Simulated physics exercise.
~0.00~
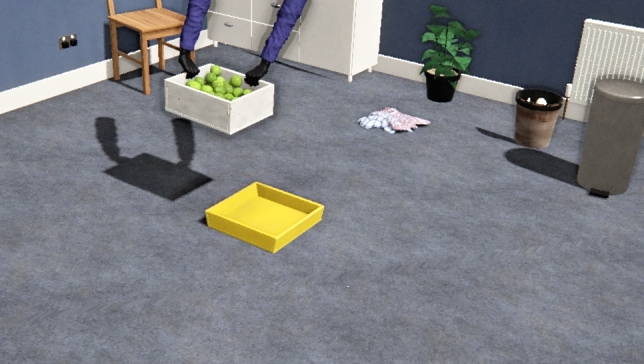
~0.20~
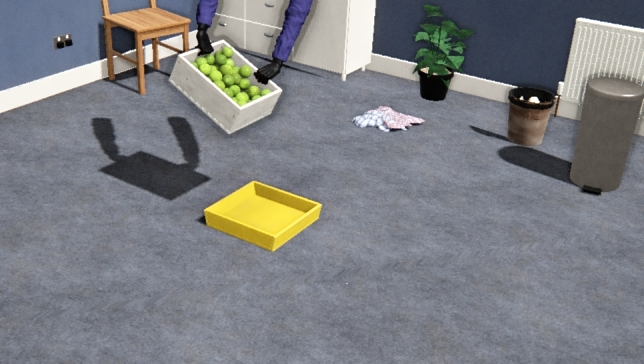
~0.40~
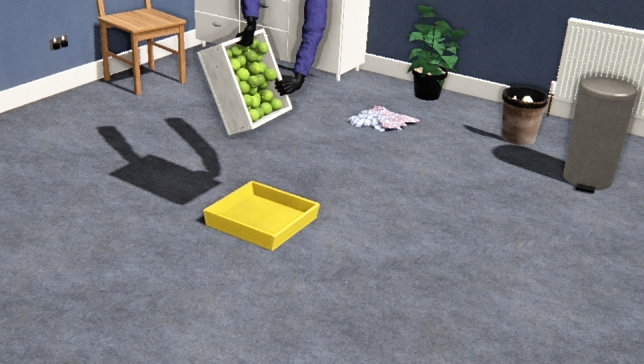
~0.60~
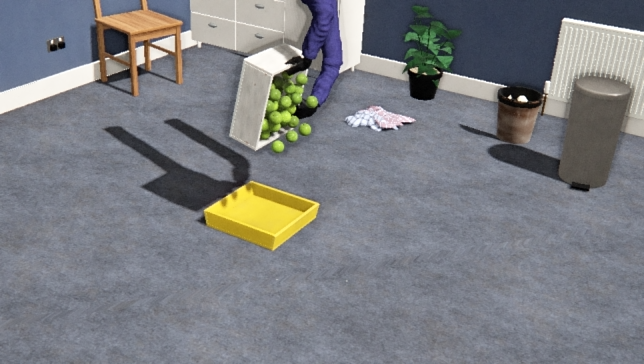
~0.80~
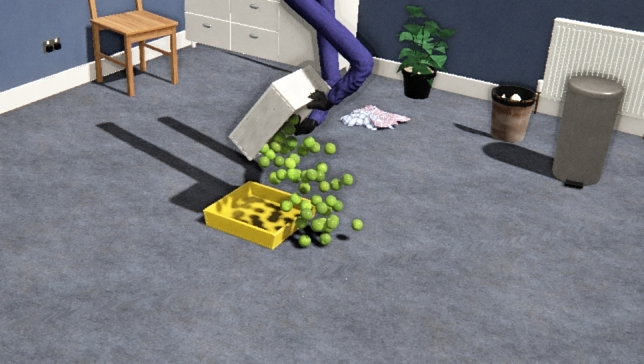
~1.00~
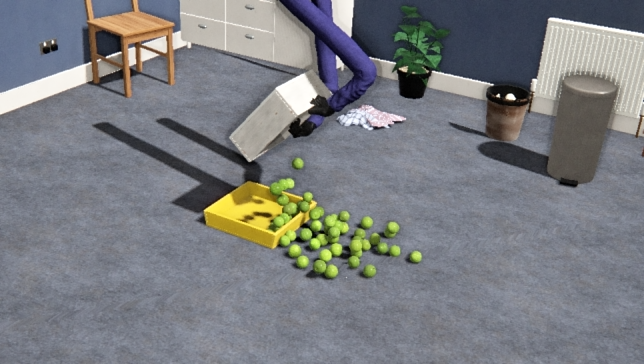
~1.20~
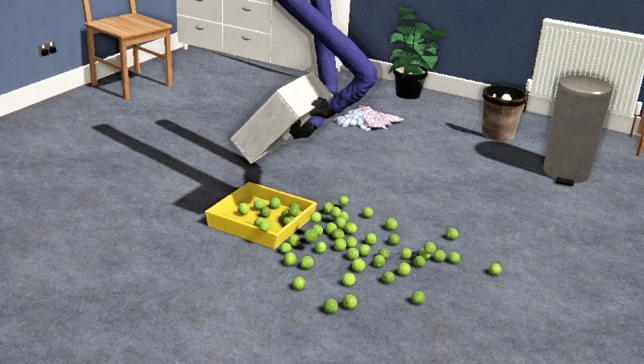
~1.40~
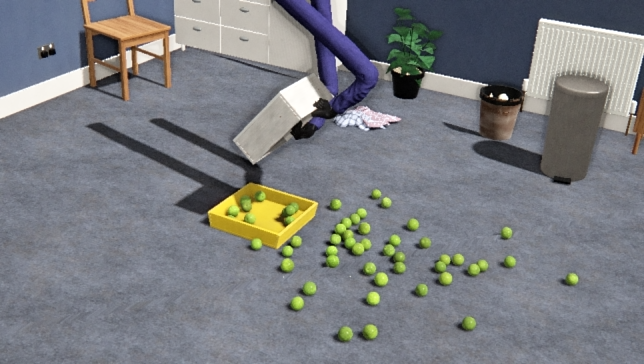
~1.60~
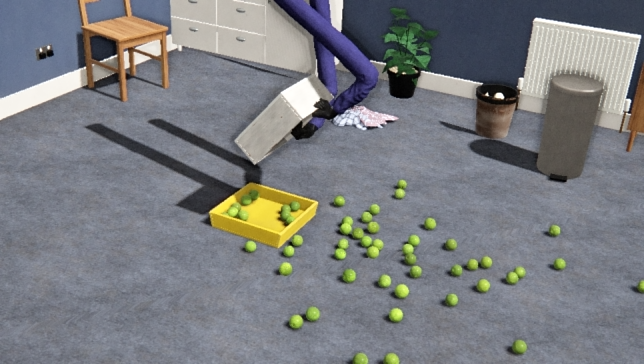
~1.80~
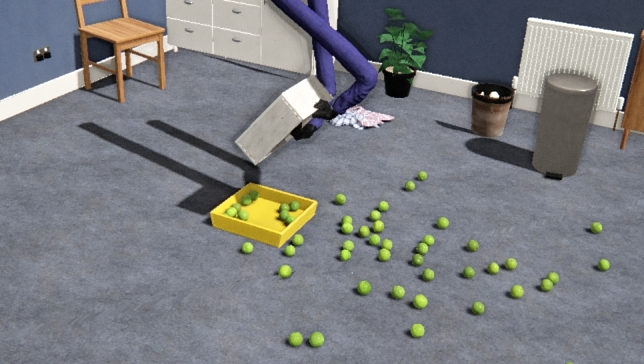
In a blue-walled room, purple arms tip green apples from a white box; a few land in a yellow tray, most scatter rightward.
